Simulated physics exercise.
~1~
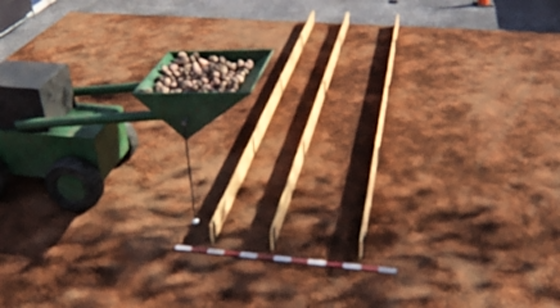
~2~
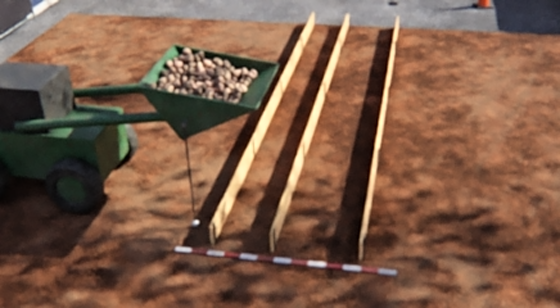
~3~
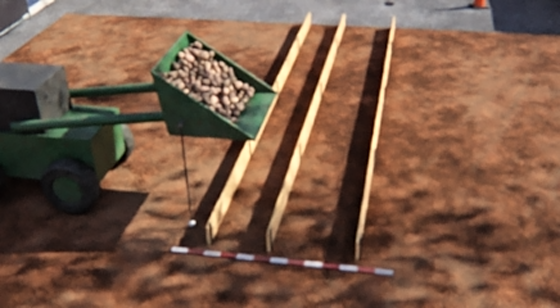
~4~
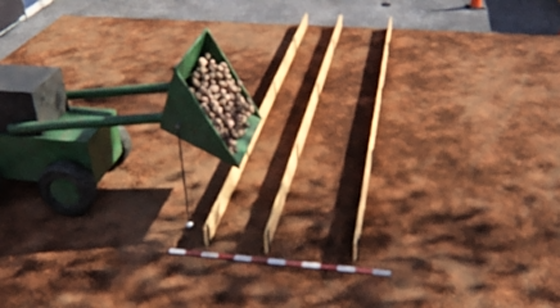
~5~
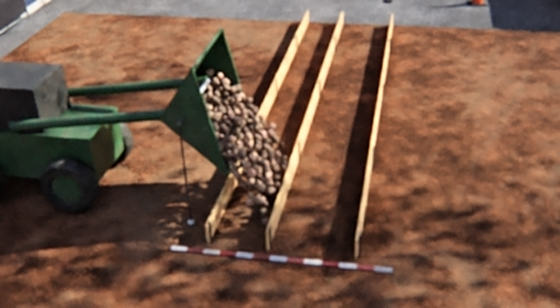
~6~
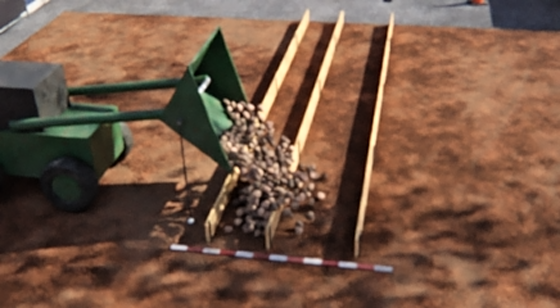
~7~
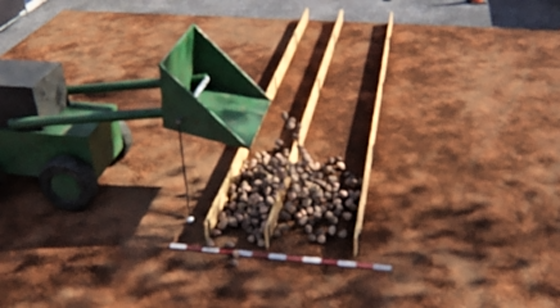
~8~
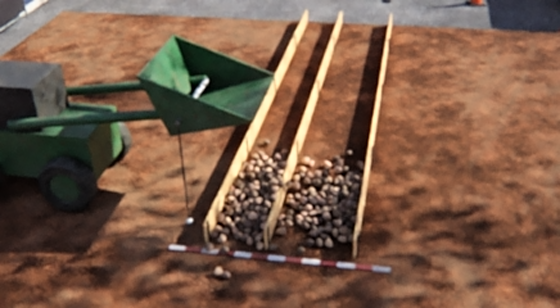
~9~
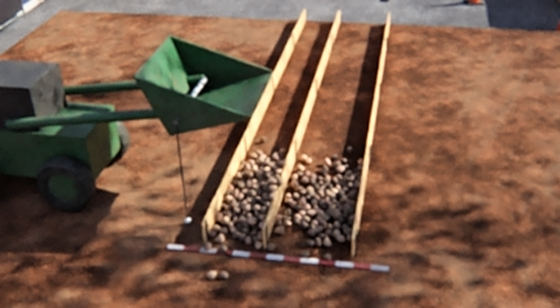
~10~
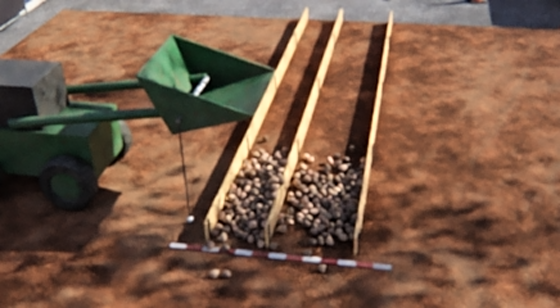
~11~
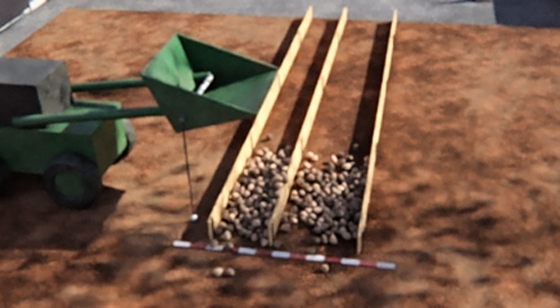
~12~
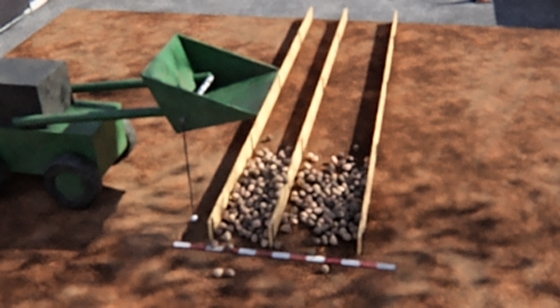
In the video, a green loader tips its bucket forward and pours brown stones between three wooden boards on reddish ground, then tilts the empty bucket partway back, leaving stones spread across both bays, more in the near one, with a few lying outside by the striped rod.
